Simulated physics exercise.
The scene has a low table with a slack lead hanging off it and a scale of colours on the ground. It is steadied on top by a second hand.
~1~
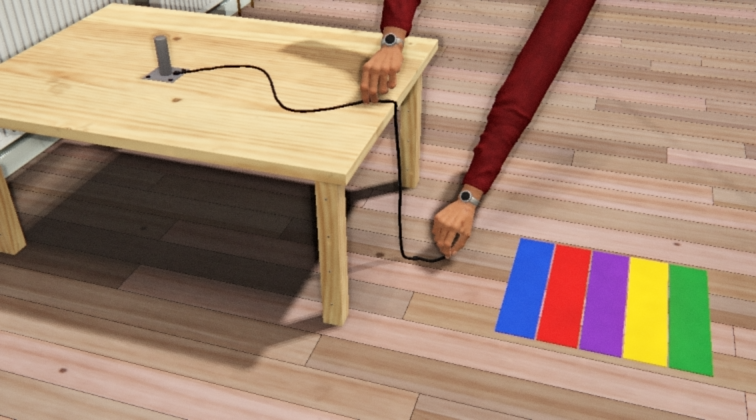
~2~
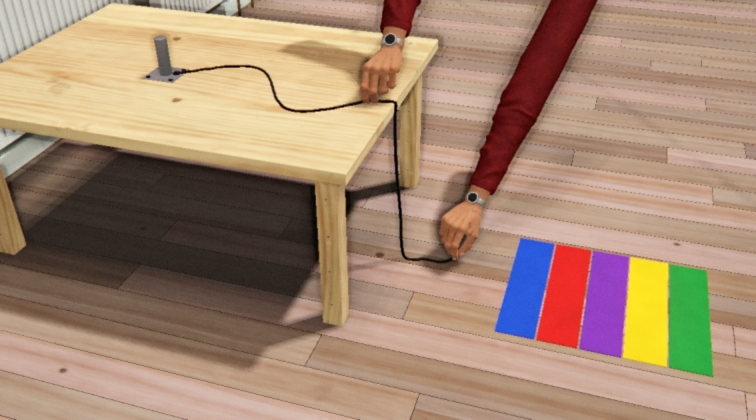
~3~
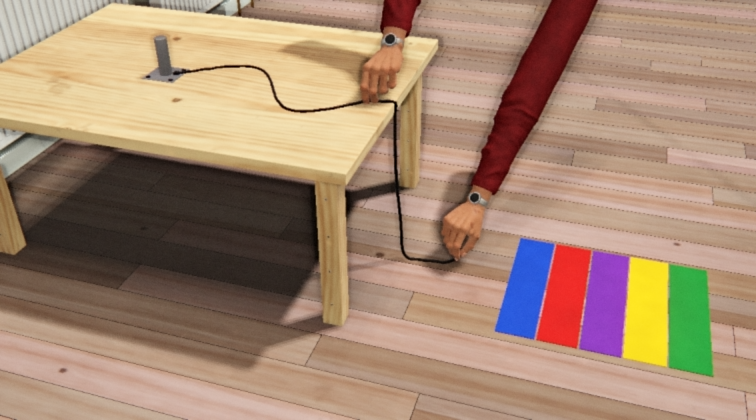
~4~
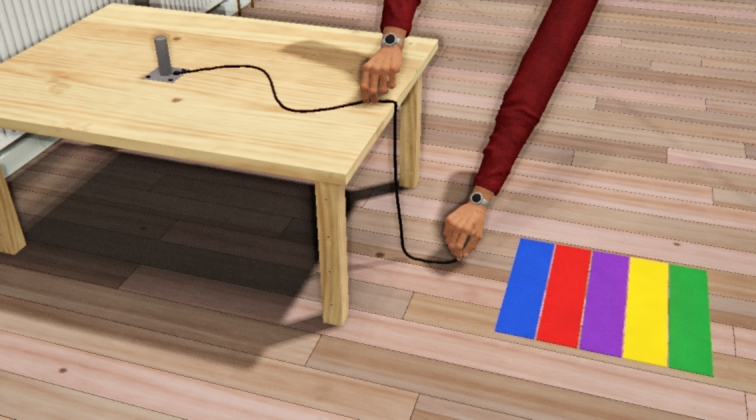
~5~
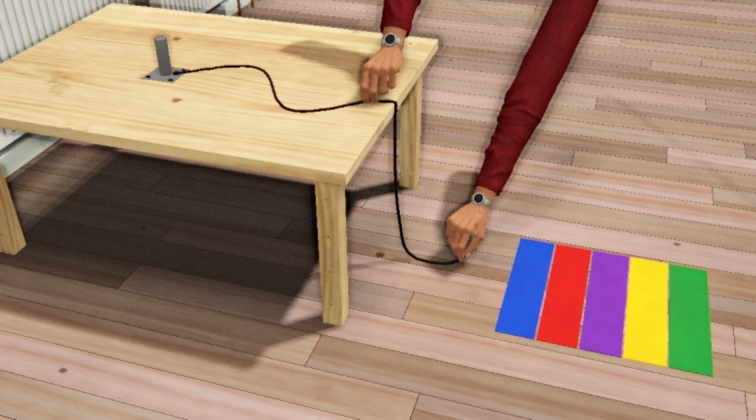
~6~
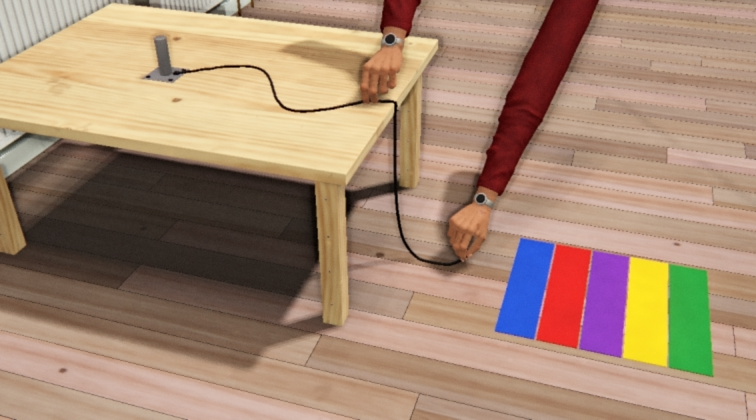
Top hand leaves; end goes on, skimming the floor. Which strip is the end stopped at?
Stopped at yellow.
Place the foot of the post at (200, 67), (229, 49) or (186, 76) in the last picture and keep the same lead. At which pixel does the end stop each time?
In pixels, the answers are (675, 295), (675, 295) and (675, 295).
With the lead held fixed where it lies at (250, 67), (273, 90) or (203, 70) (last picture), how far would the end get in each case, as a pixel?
It would sit near (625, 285) the first time, (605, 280) the second and (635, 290) the third.
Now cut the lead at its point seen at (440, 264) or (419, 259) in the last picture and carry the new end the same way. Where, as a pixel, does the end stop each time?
Taking them in turn, near (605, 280) and near (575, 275).
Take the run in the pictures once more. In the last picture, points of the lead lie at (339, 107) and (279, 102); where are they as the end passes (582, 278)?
(395, 119), then (334, 99).
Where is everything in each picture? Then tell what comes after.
The first frame shows end (450, 254); blue (519, 316); red (560, 324); purple (602, 333); yellow (646, 342); green (691, 351).
The second frame shows end (457, 255); lead through (211, 69) (270, 80) (303, 112) (389, 102) (397, 176) (402, 245).
The third frame shows end (460, 255).
The fourth frame shows end (462, 256); lead through (211, 69) (270, 80) (303, 112) (389, 102) (396, 176) (403, 245).
The fifth frame shows end (464, 256).
The sixth frame shows end (466, 256); lead through (211, 69) (270, 80) (303, 112) (389, 102) (395, 176) (406, 245).
Early on, end near (582, 278); over red.
Midway, end near (623, 286); over purple.
At the end of the slack, end near (648, 290); over yellow. It gets as far as the yellow strip.
